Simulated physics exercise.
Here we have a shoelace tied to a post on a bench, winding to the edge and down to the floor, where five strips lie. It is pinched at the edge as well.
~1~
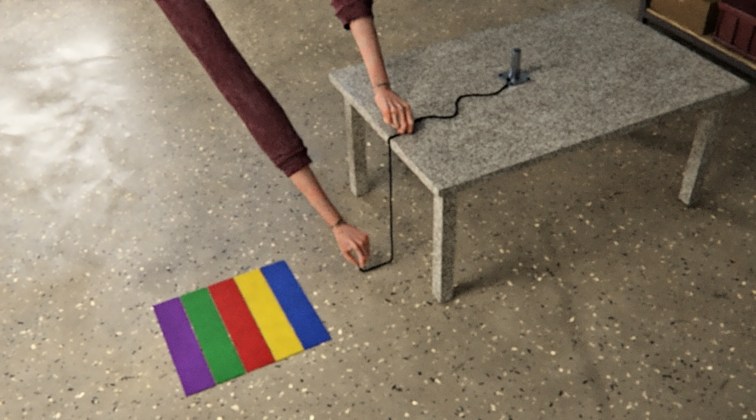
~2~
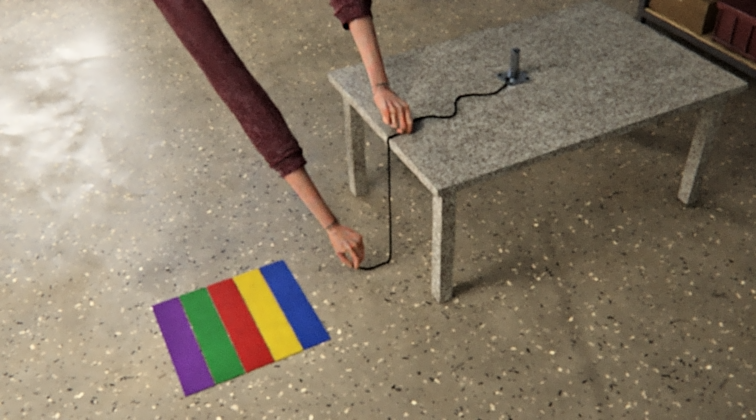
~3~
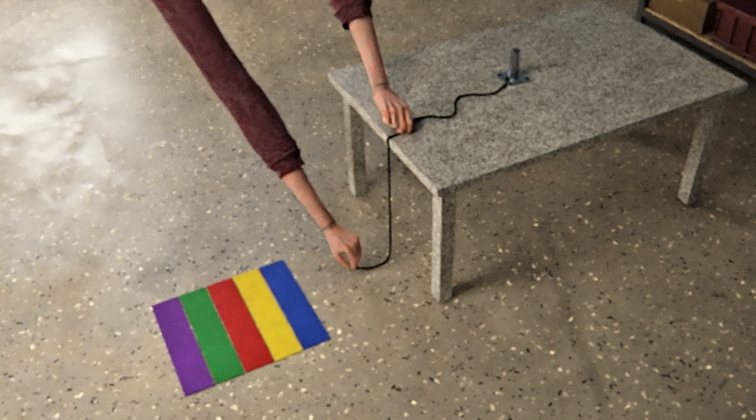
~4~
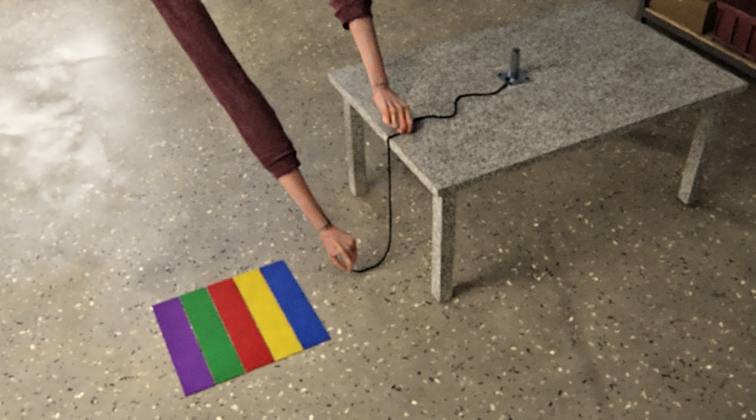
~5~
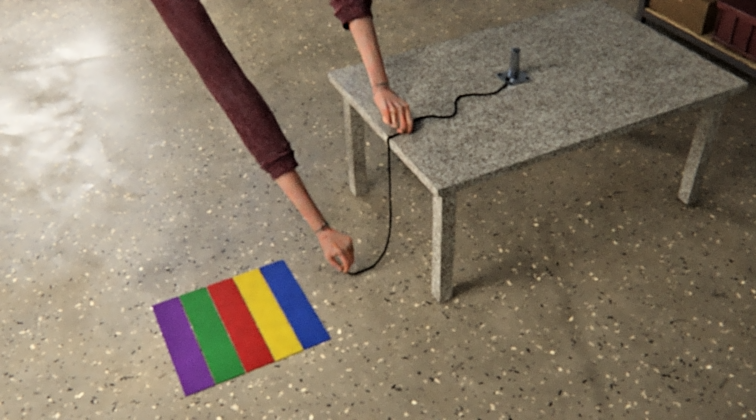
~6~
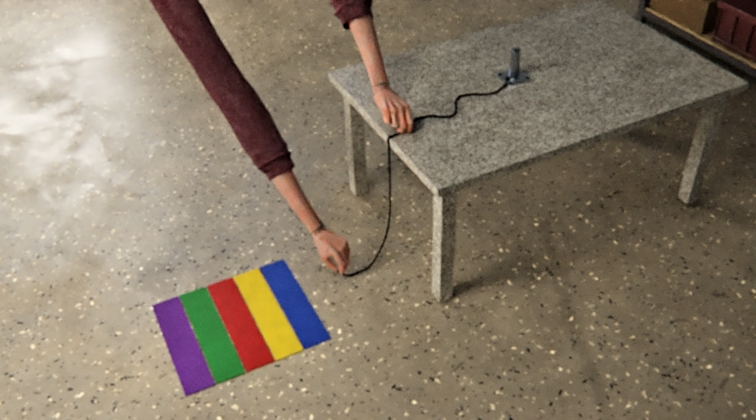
In the video, one hand presses a dark cord against the edge of a speckled bench while the other, low near the floor, draws the cord's end slightly left, close to five strips colored purple, green, red, yellow and blue.
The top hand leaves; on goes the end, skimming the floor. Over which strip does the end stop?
The red one.
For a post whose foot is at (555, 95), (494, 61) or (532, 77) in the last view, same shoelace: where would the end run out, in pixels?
The places are (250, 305), (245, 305) and (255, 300).
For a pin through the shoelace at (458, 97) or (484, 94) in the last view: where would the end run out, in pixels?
Near (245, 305) and (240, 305).
Early on, end near (281, 292); over blue.
Midway, end near (252, 303); over yellow.
At the end of the slack, end near (235, 309); over red. It halts on the red strip.
